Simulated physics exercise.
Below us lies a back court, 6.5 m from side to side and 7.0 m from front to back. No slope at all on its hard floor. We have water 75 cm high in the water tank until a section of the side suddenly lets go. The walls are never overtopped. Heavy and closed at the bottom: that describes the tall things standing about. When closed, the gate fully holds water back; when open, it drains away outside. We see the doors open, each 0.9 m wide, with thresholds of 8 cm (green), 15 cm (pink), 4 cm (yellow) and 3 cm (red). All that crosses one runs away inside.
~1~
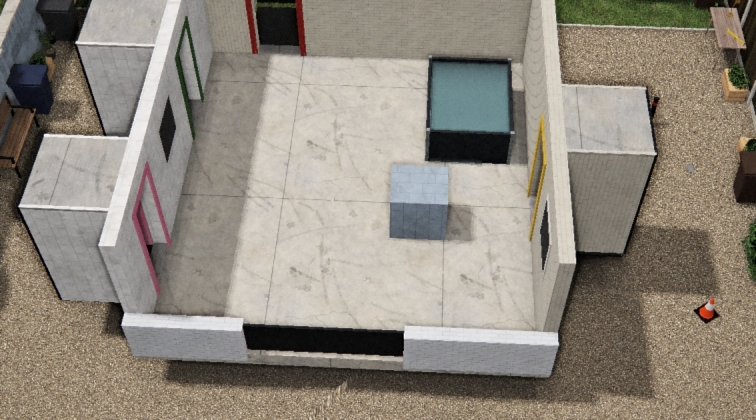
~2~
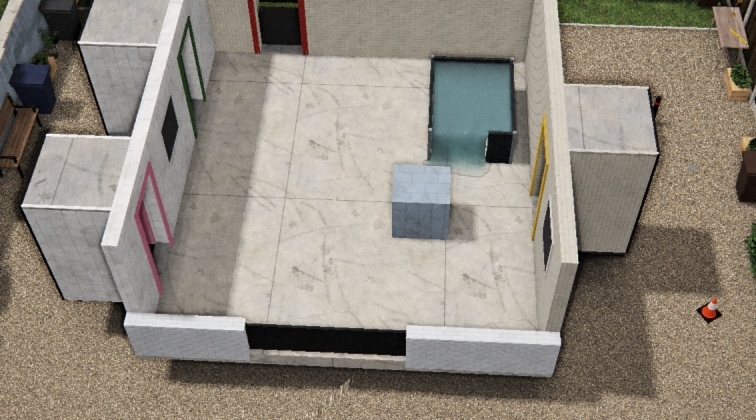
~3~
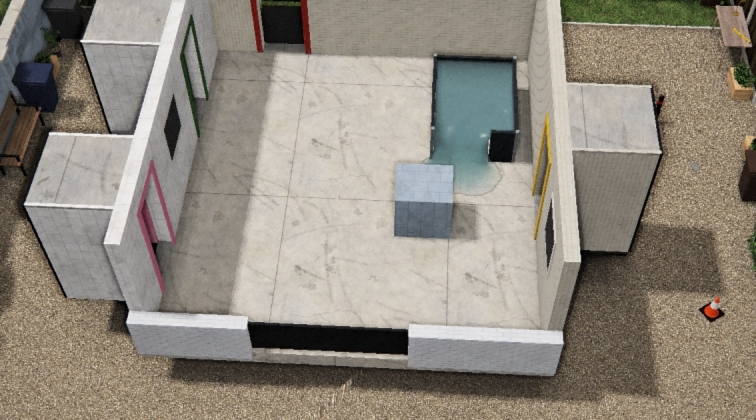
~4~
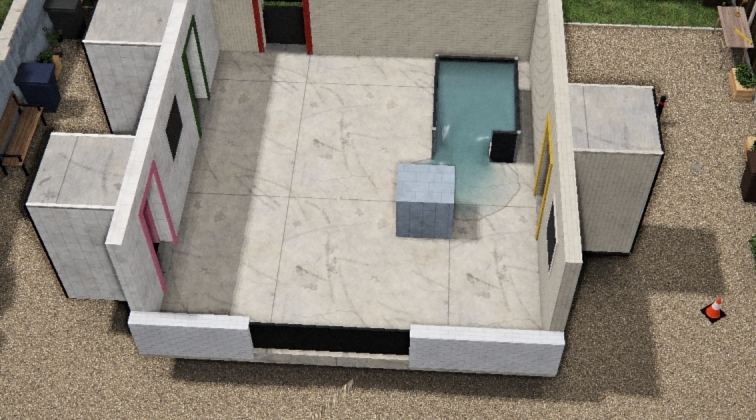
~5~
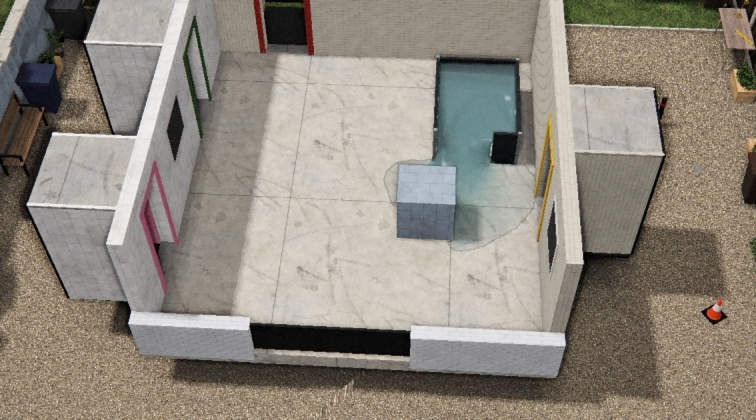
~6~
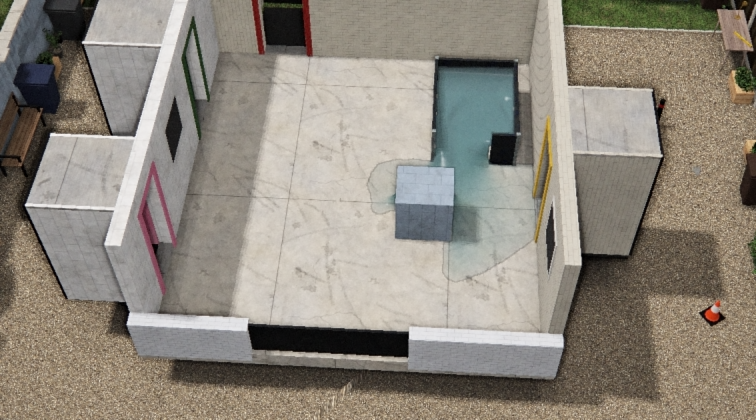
Clear water pours from a teal, dark-edged tank at the upper right of a pale marble-floored court, seen from high above, and the camera stays nearly still. A blue-grey block stands just below the tank, among white walls with red, green, pink and yellow doorways. The tank's near side opens, and a thin sheet spreads toward the viewer, passing around both sides of the block.
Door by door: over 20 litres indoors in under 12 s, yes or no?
Green door: No, pink door: No, yellow door: Yes, red door: Yes.
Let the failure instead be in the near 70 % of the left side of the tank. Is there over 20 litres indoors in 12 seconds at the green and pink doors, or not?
The green door comes out more than that and the pink door less than that.
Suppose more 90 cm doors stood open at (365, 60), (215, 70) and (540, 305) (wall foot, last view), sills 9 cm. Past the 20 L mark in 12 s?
Per doorway, in order: Insufficient / insufficient / sufficient.
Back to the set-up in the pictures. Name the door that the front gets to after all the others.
Answer: The red door.
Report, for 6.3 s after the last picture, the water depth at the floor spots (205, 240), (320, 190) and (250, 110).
About 9, 2 and 4 cm respectively.
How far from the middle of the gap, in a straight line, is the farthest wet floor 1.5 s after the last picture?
Distance: Approx. 5.0 m.
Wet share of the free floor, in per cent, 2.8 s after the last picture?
65 %.
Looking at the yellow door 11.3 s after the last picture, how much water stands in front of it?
It's some 3.0 centimetres deep.
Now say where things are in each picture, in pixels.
The first frame shows the water tank at (470, 97) is whole and still, 75 cm deep.
In the second frame, water pours out at (459, 149) and has run 0.6 m, to a hidden place; typically 9 cm deep outside, 75 cm at the water tank's back.
In the third frame, the front is at (488, 188), 0.9 m from the gap at (461, 150); 0.9 m2 of floor is under water; 75 cm left at the back of the water tank.
In the fourth frame, the front is at (477, 216), 1.4 m from the gap at (463, 151); 2.0 m2 of floor is under water; 73 cm left at the back of the water tank.
In the fifth frame, the front is at (471, 246), 2.0 m from the gap at (464, 153); 3.3 m2 of floor is under water; 65 cm left at the back of the water tank.
In the sixth frame, the front is at (452, 277), 2.7 m from the gap at (462, 153); 4.5 m2 of floor is under water; 63 cm left at the back of the water tank.
Then, 0.7 s after the last picture water covers 25 % of the floor and is deepest (48 cm) near (447, 199); green door not reached, pink door not reached, yellow door 4 cm at the sill, 7 L in, red door not reached.
Then, 1.5 s after the last picture water covers 45 % of the floor and is deepest (38 cm) near (531, 356); green door not reached, pink door not reached, yellow door 5 cm at the sill, 16 L in, red door not reached.
Then, 2.8 s after the last picture water covers 65 % of the floor and is deepest (23 cm) near (509, 354); green door 10 cm at the sill, 1 L in, pink door 7 cm at the sill, 0 L in, yellow door 5 cm at the sill, 43 L in, red door not reached.
Then, 6.3 s after the last picture water covers 75 % of the floor and is deepest (12 cm) near (218, 339); green door 7 cm at the sill, 3 L in, pink door 9 cm at the sill, 3 L in, yellow door 5 cm at the sill, 75 L in, red door 5 cm at the sill, 6 L in.
Then, 11.3 s after the last picture water covers 100 % of the floor and is deepest (8 cm) near (220, 55); green door 5 cm at the sill, 4 L in, pink door 6 cm at the sill, 4 L in, yellow door 3 cm at the sill, 83 L in, red door 8 cm at the sill, 47 L in.
